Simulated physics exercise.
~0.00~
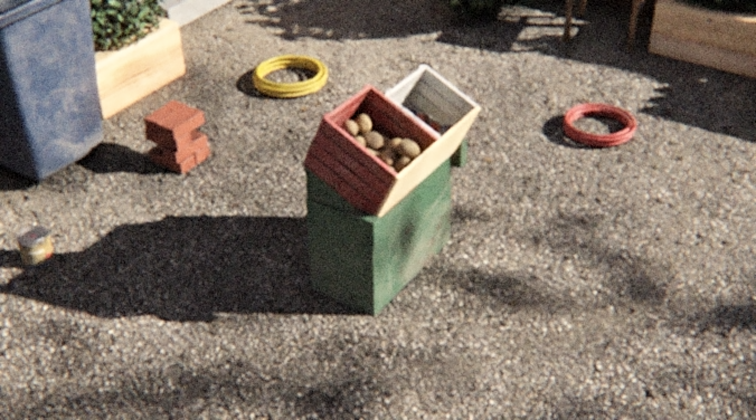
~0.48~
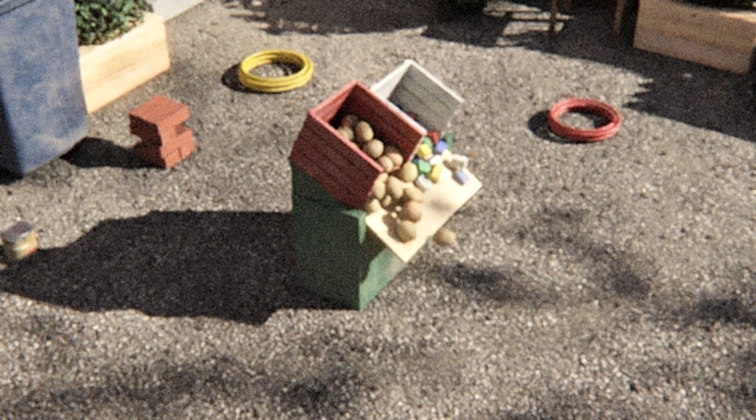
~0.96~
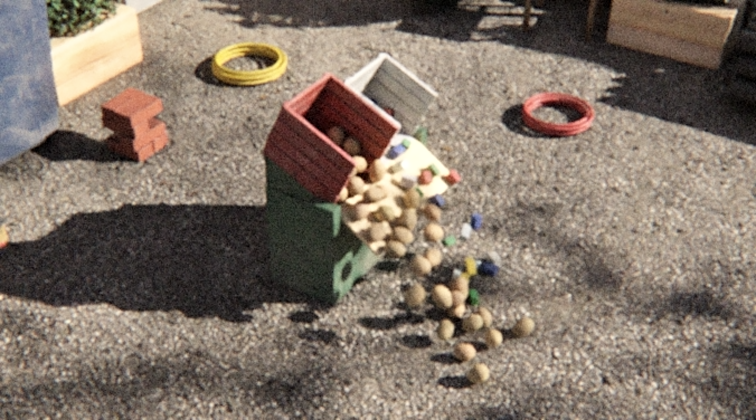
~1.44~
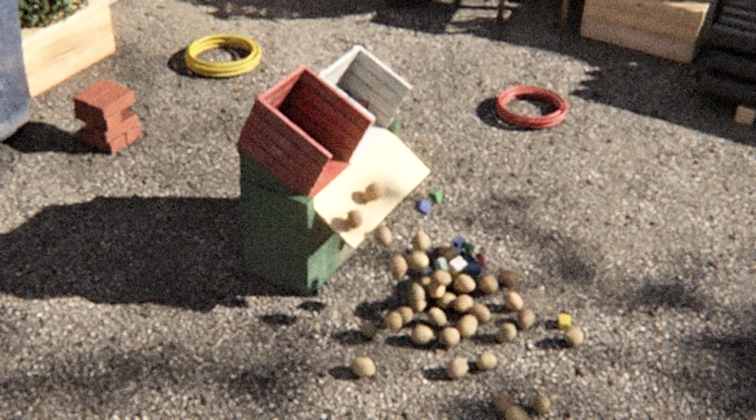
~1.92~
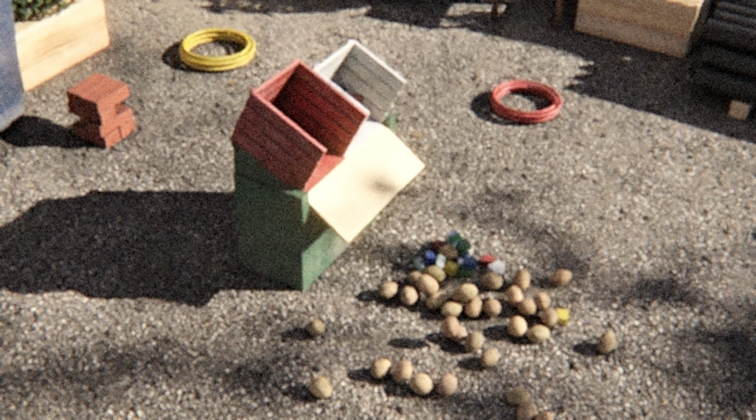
On sunlit gravel, a flap lowers from two tilted chutes, spilling potatoes and toy bricks onto the ground, leaving the red one empty.
